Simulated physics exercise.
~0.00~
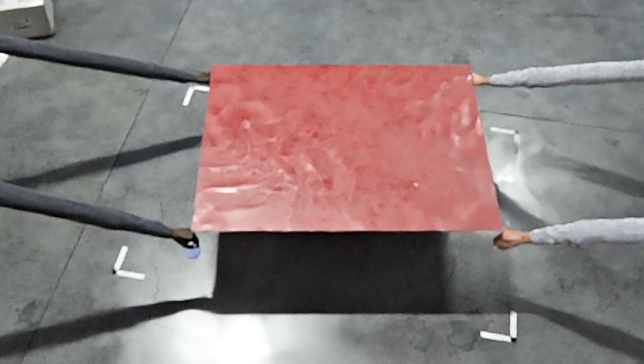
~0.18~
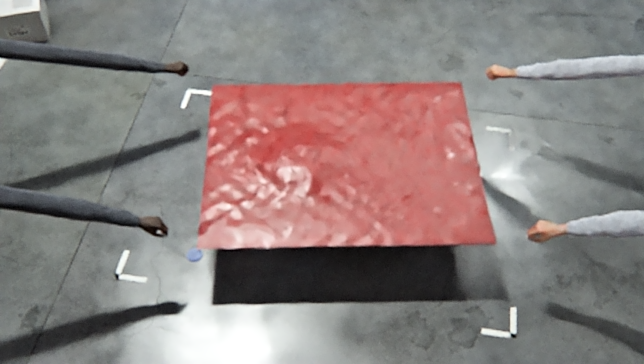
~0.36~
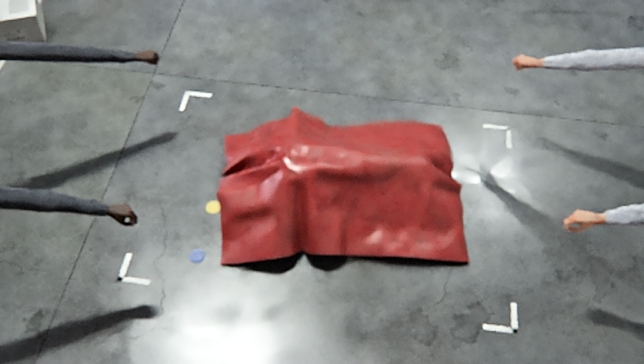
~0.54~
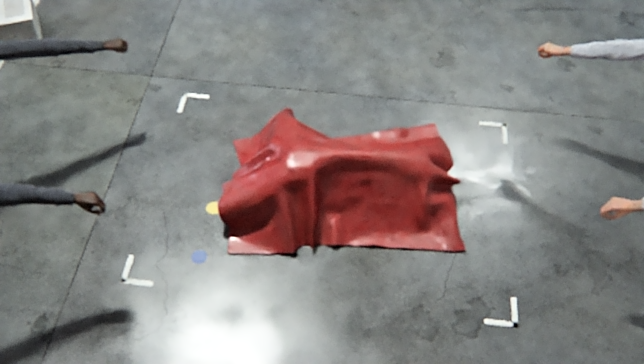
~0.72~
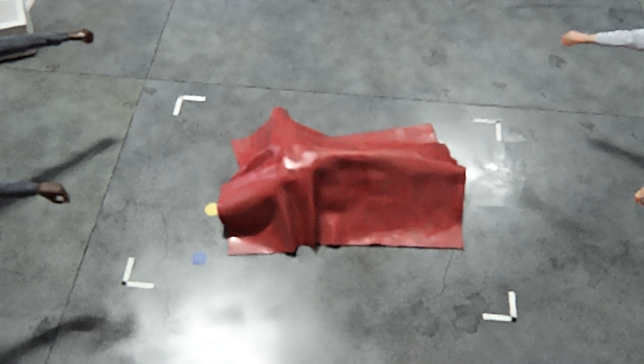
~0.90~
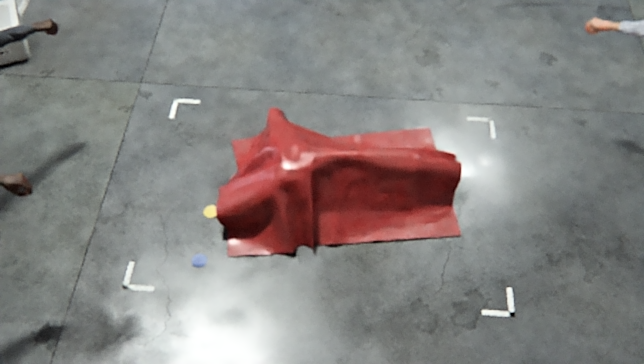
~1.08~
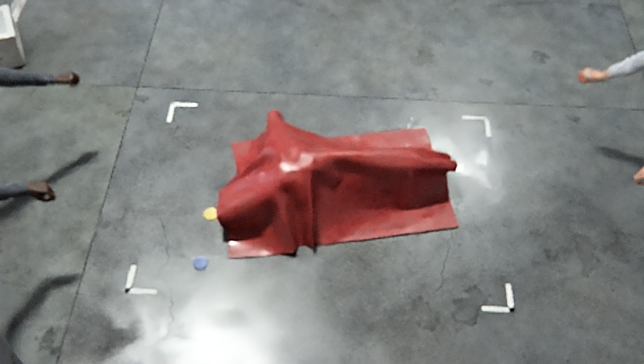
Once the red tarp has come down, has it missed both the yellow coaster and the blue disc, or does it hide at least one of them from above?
The tarp misses both of them. The yellow coaster remains in view right by its left edge, and the blue disc still shows on the open floor nearby.
